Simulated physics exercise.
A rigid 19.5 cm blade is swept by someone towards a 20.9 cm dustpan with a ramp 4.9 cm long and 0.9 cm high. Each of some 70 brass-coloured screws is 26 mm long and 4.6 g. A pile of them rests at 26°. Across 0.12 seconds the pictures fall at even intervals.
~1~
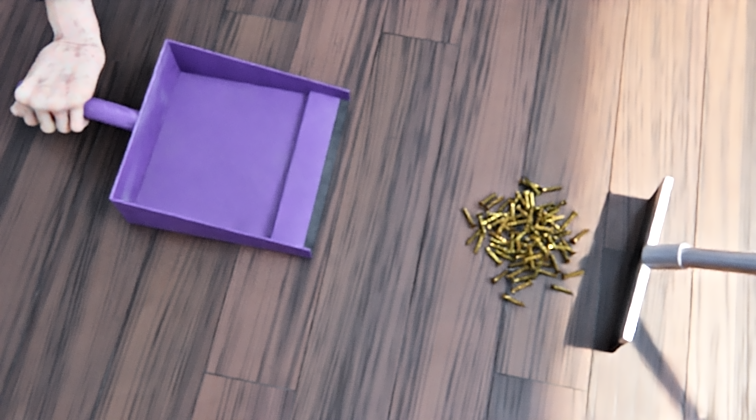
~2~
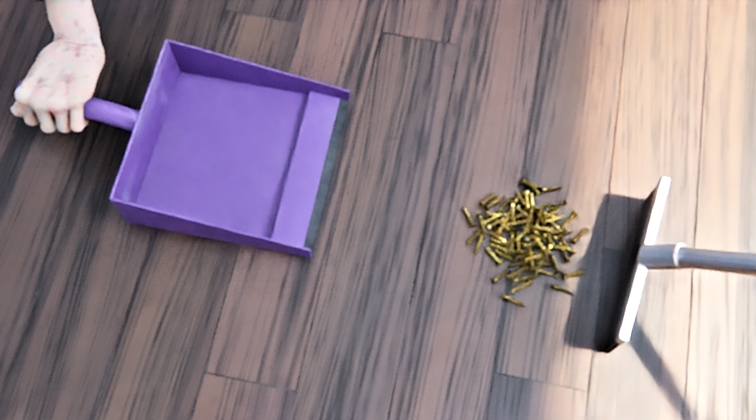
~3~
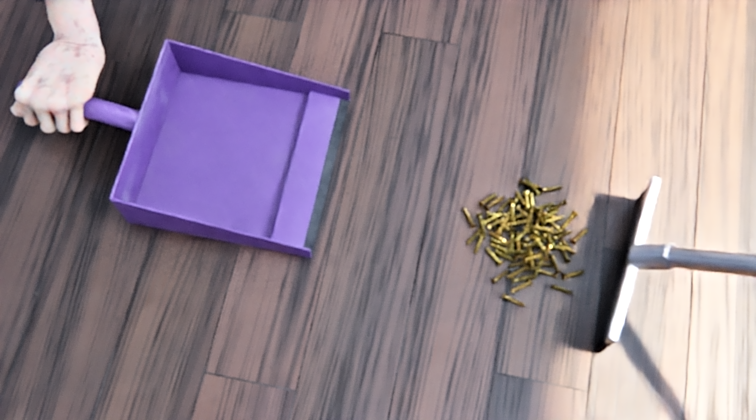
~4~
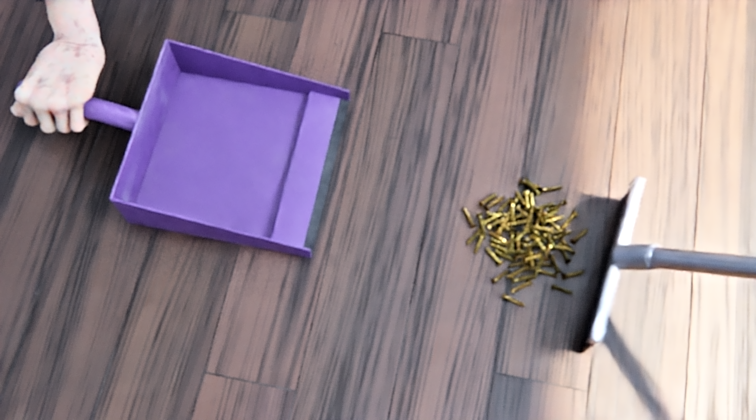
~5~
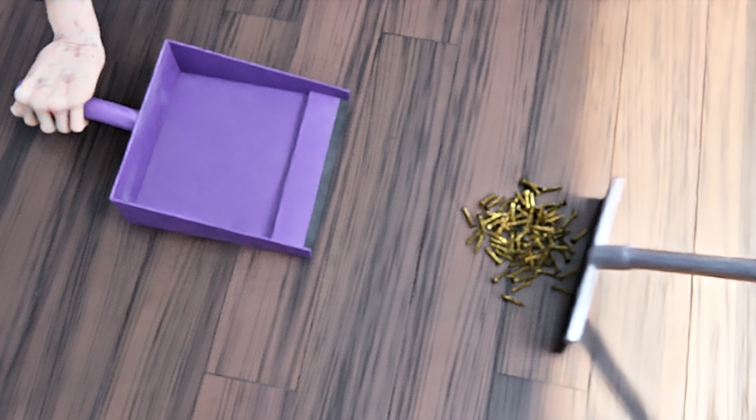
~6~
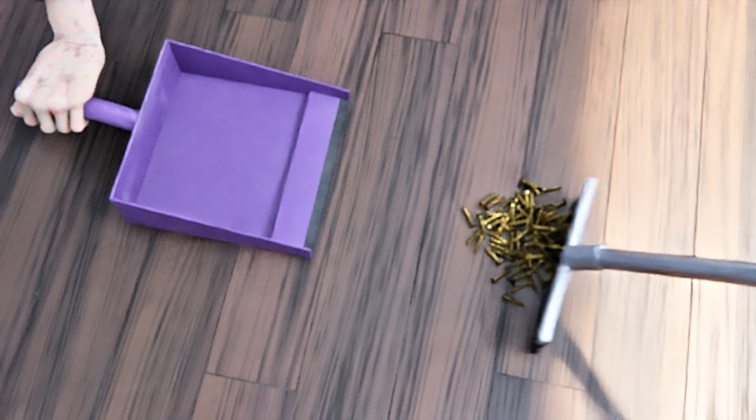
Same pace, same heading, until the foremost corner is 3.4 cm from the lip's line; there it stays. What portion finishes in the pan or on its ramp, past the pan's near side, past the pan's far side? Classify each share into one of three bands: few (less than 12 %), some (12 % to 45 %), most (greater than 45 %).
Classification: Pan - some, near side - some, far side - few.
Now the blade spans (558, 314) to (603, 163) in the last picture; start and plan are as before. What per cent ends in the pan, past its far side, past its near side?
Pan 40; far 5; near 5.
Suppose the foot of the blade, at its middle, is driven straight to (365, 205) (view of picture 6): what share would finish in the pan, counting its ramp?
Share caught: Approx. 50 %.
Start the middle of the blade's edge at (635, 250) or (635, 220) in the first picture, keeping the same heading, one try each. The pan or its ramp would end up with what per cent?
The two tries give some 20 % and some 40 %.
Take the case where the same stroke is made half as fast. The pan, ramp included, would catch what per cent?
Share: Close to 0 %.
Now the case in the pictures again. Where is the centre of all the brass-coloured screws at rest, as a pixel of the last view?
Estimated resting centre: Around (333, 210).
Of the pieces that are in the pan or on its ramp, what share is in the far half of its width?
Something like 20 in a hundred.
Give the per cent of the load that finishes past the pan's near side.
About 20 per cent.
Then, 0.12 s after the last picture, middle of the blade 15 cm from the lip; 0 % over the lip, far side 0 %, near side 10 %.
Then, 0.19 s after the last picture, middle of the blade 7 cm from the lip; 0 % over the lip, far side 0 %, near side 15 %.
Then, 0.40 s after the last picture, middle of the blade 5 cm from the lip; 20 % over the lip, far side 0 %, near side 20 %.
In the end, pan 15 %, near side 20 %, far side 5 %, in front of the lip or behind the blade 60 %.
